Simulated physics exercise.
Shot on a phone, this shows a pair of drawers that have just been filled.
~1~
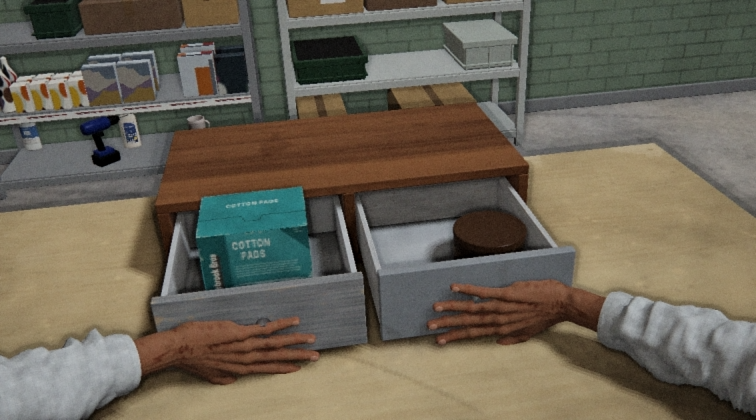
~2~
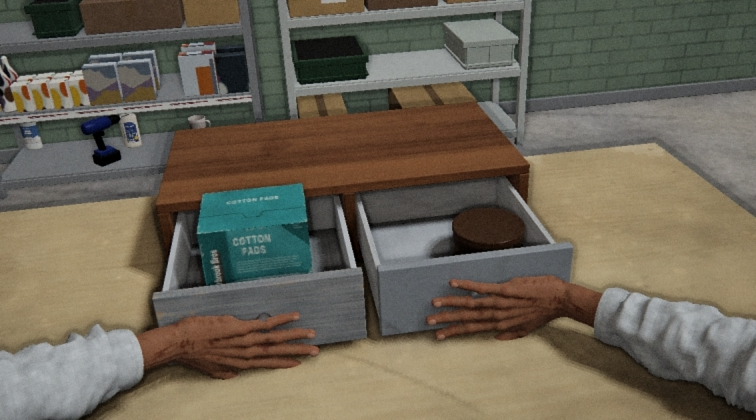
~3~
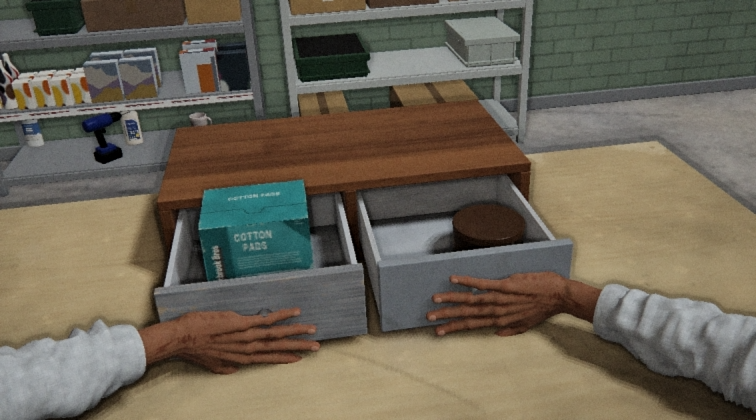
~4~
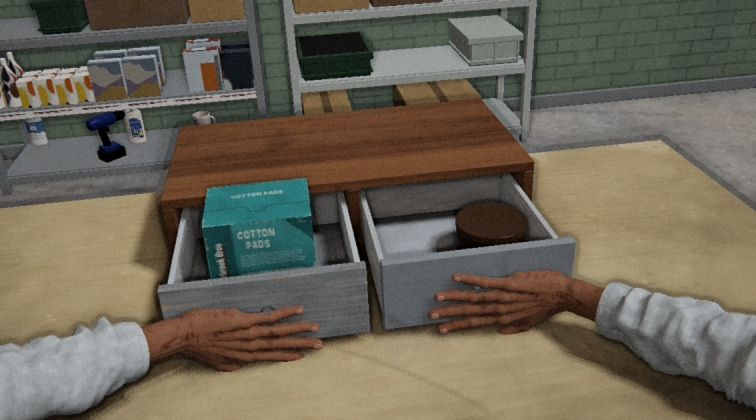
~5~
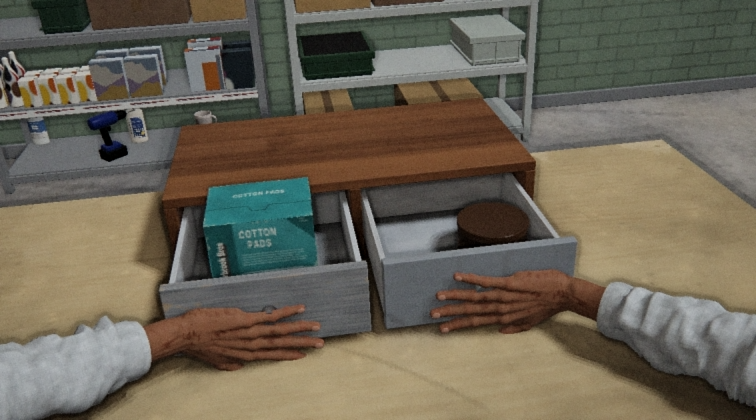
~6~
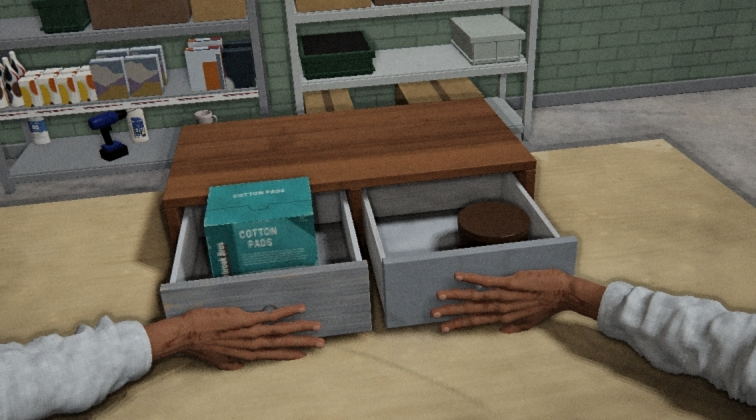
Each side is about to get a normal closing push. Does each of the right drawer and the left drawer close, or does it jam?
In the end the right drawer closes, the left drawer jams.
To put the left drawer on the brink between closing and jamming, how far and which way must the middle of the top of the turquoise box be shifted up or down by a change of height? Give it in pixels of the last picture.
It would take a shift of about 24 pixels, down.
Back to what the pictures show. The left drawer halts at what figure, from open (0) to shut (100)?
Around 35 in a hundred of the way.
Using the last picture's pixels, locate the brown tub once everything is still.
I'd say it stops near (457, 175).
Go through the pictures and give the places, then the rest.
Right drawer (451, 243) wide open; left drawer (263, 265) wide open; turquoise box (258, 253), in the first picture.
Left drawer (263, 262) wide open; brown tub (487, 242), in the second picture.
Right drawer (450, 236) wide open; chest (342, 181), in the third picture.
Left drawer (267, 255) wide open; turquoise box (263, 243), in the fourth picture.
Right drawer (455, 233) wide open; brown tub (492, 236), in the fifth picture.
Right drawer (455, 233) wide open; left drawer (269, 254) wide open; chest (347, 179), in the sixth picture.
Then, 0.36 s past the last view, right drawer starting in; left drawer starting in.
Then, 0.62 s past the last view, right drawer about half in; left drawer stopped, still ajar.
Finally, the right drawer shuts flush; the left drawer stays ajar.
